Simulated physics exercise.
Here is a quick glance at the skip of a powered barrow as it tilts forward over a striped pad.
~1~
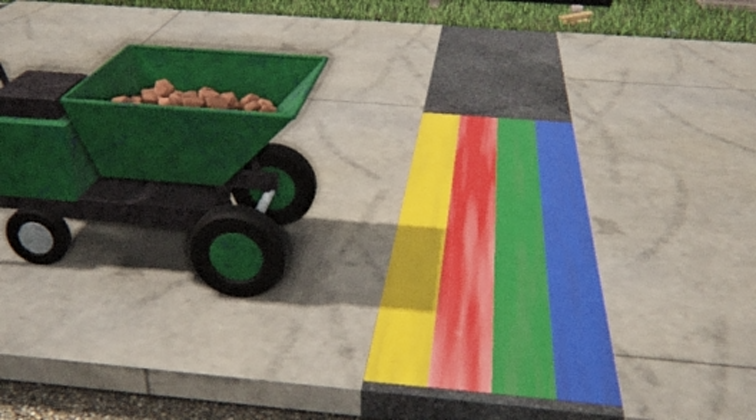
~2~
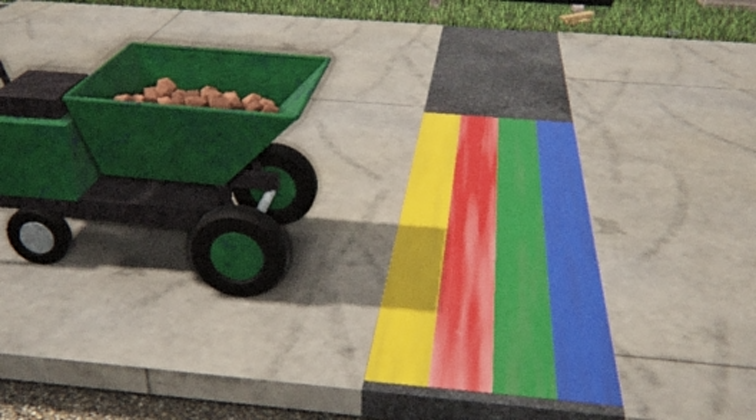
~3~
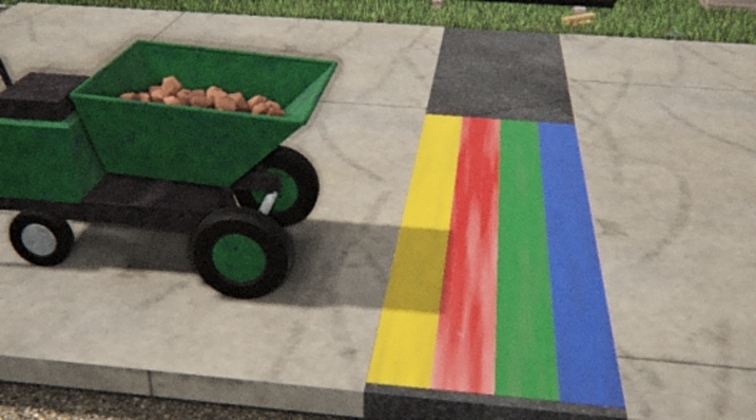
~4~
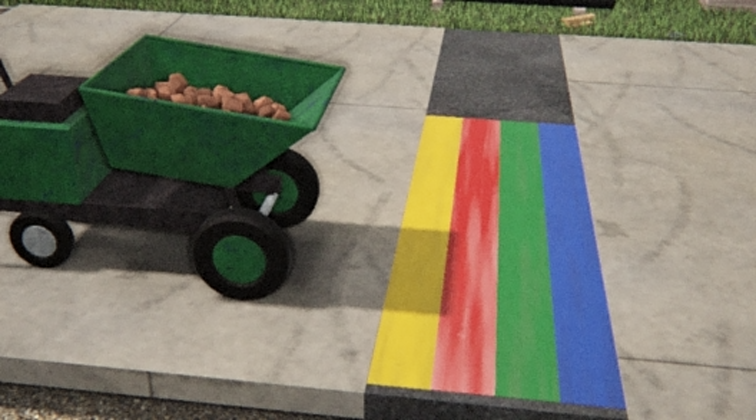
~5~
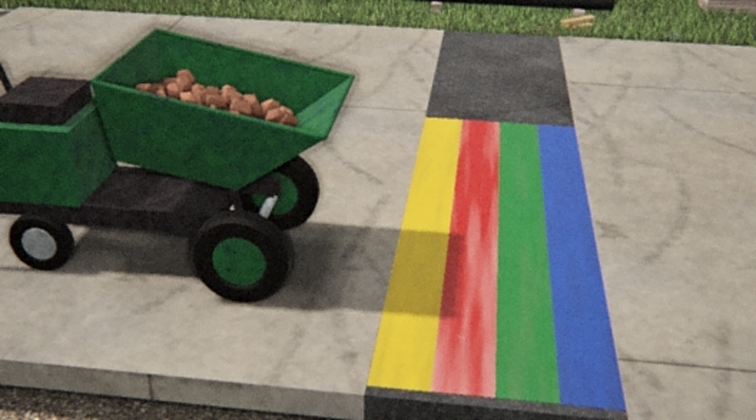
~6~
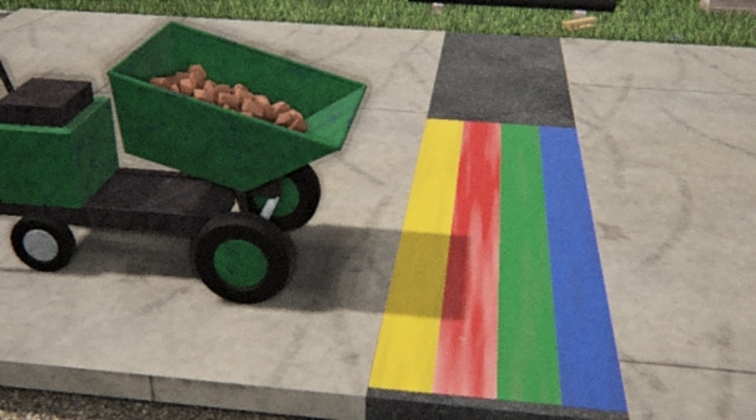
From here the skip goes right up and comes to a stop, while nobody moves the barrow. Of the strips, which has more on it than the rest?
I would say the red one.
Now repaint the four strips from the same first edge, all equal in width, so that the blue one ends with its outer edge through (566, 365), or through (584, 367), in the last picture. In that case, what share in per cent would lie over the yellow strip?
The first gives 10 %, the second 10 %.
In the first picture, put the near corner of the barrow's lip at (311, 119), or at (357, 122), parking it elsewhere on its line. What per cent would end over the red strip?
Roughly 40 per cent, and 20 per cent.
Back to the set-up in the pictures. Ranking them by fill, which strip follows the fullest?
The yellow strip.
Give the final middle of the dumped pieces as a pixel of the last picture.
Somewhere around (465, 273) in the final view.
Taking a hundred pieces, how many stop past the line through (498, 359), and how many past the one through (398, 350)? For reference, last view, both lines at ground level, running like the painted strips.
Respectively 20 and 80 percent.
Soon after the last picture, skip tipped steeply; all in the skip.
A little later, skip tipped right over; most in the skip; a small part over the yellow strip; a small part over the red strip.
Later still, skip tipped right over; about a quarter in the skip; about a quarter over the yellow strip; about a third over the red strip; a small part over the green strip; a stray few over the blue strip.
At rest, skip tipped right over; about a quarter in the skip; about a quarter over the yellow strip; about a third over the red strip; a small part over the green strip; a stray few over the blue strip; a stray few off the paint.
